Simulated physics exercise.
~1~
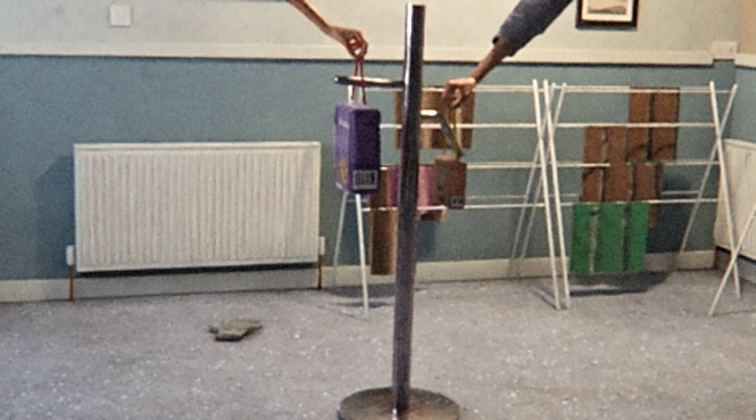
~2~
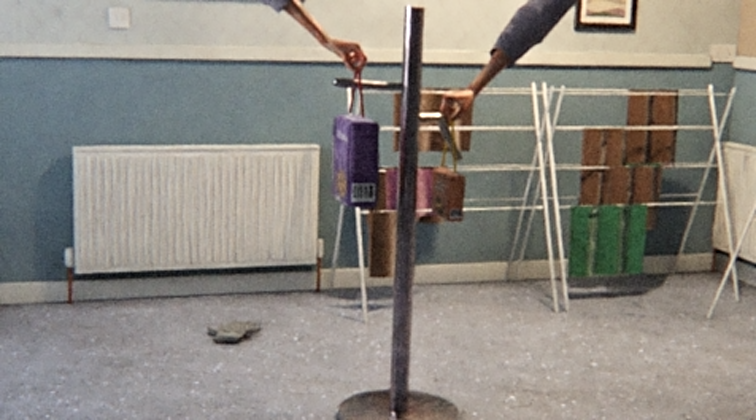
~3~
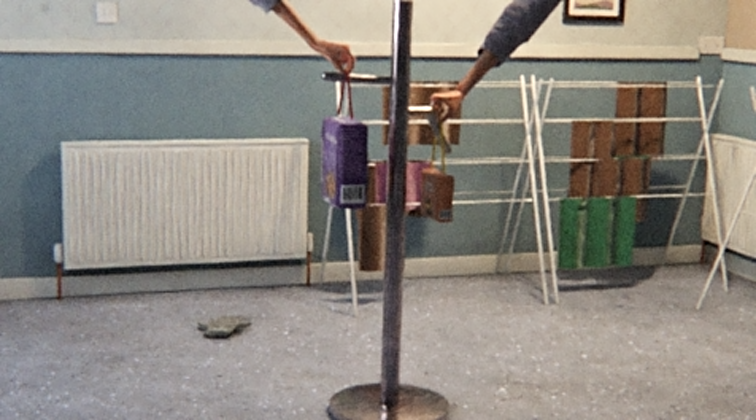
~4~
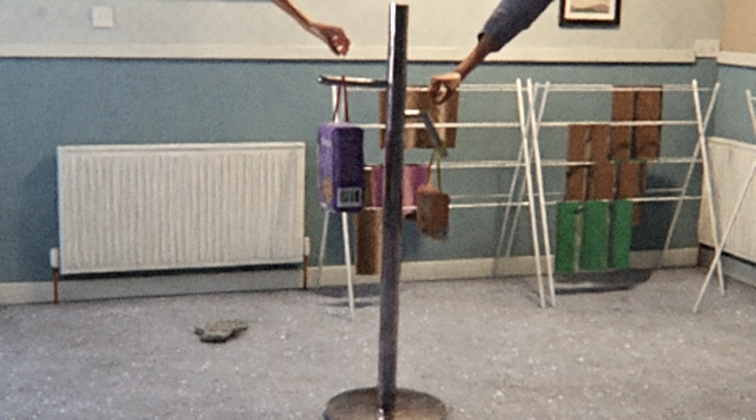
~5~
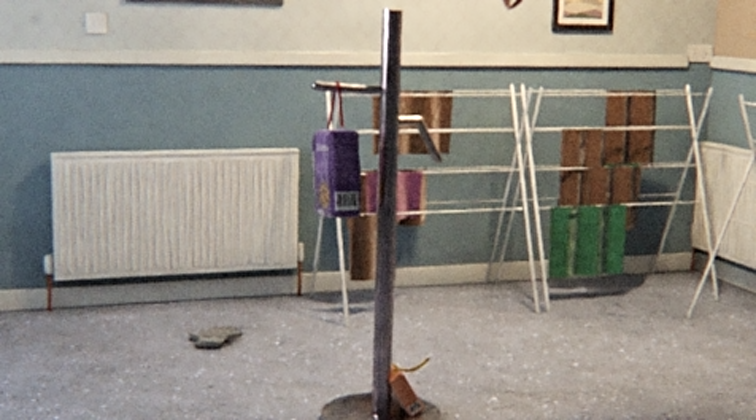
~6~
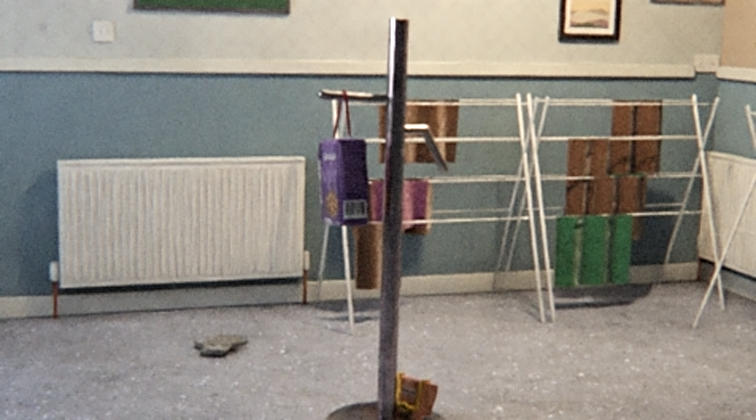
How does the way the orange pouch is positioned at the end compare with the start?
At the start the orange pouch is upright, held up by a hand near the right peg. By the end it is leaning, down at the foot of the post.
Purple sack staying hung on a post's left peg as two hands let go, the orange pouch dropping to the floor.
